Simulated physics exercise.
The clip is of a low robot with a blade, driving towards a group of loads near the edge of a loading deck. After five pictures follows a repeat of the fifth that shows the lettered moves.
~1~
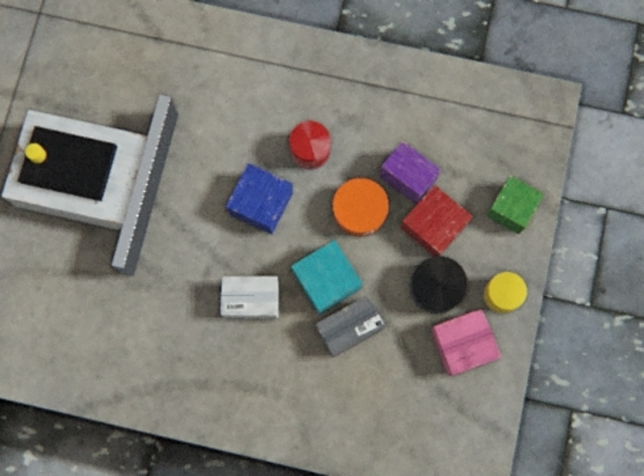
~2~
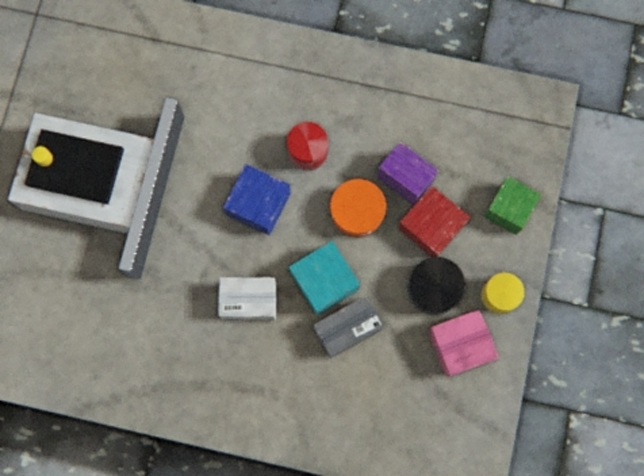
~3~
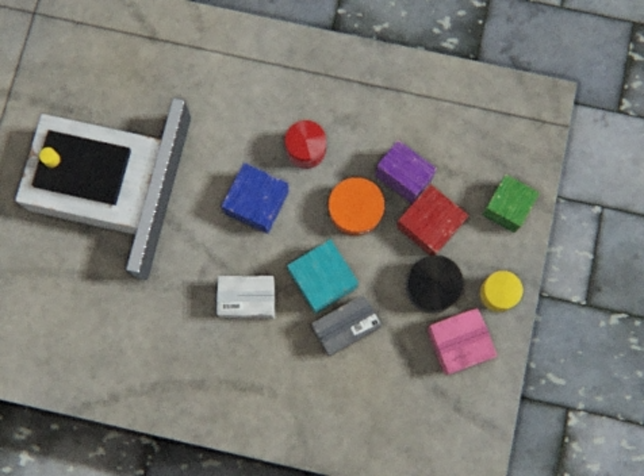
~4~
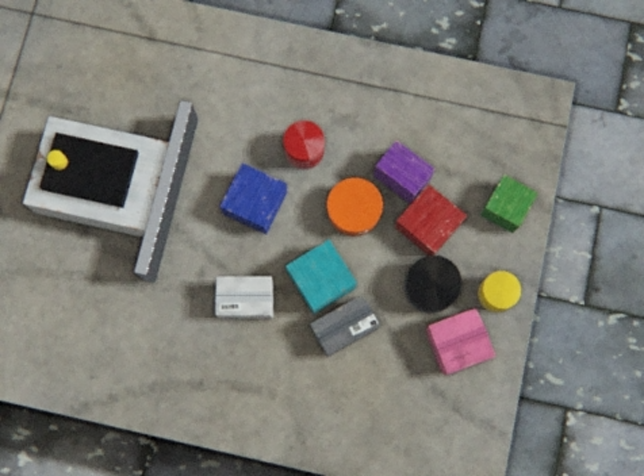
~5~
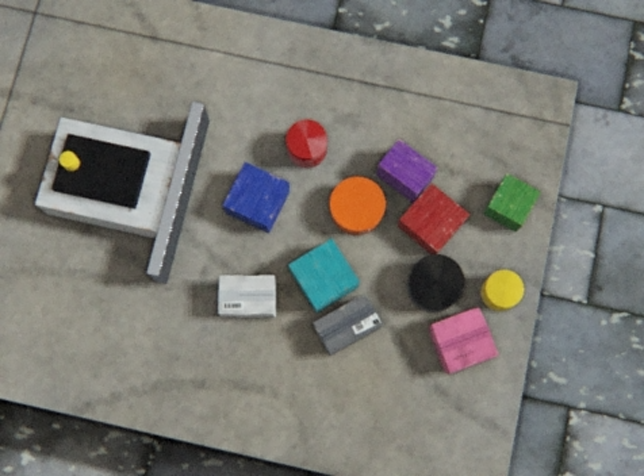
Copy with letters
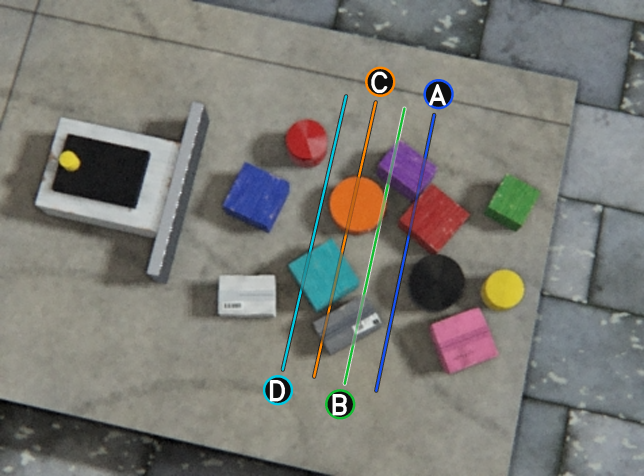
The clip shows a low white robot with a wide grey blade creeping a short way right across a stone-like deck, towards a group of colourful blocks, parcels and round containers, which stay still near the edge.
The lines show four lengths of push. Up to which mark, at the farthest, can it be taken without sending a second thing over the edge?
The farthest such stop is A.
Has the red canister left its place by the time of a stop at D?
Yes.
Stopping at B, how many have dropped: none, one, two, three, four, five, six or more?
By then, none.
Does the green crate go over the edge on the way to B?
By then, no.
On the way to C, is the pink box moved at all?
No.
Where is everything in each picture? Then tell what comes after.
In the first frame, yellow canister (505, 293); black canister (438, 286); green crate (515, 205).
In the second frame, robot (81, 168); grey parcel (348, 327).
In the third frame, robot (89, 169); red crate (432, 222).
In the fourth frame, robot (96, 171); red canister (304, 145).
In the fifth frame, robot (108, 172); purple crate (406, 172); pink box (463, 342); orange pail (357, 207).
On the marked copy, A at (406, 249); B at (376, 242); C at (346, 235); D at (315, 229).
Taking A. A third of the way, robot (189, 190); white parcel (270, 310); blue crate (294, 203).
Two thirds of the way, robot (273, 208); green crate (524, 200); red crate (479, 235).
When it is over, robot (335, 222); red crate (540, 244); green crate (547, 195); none fallen.
As for the rest, B is within the limit but short; C is within the limit but short; D is within the limit but short.
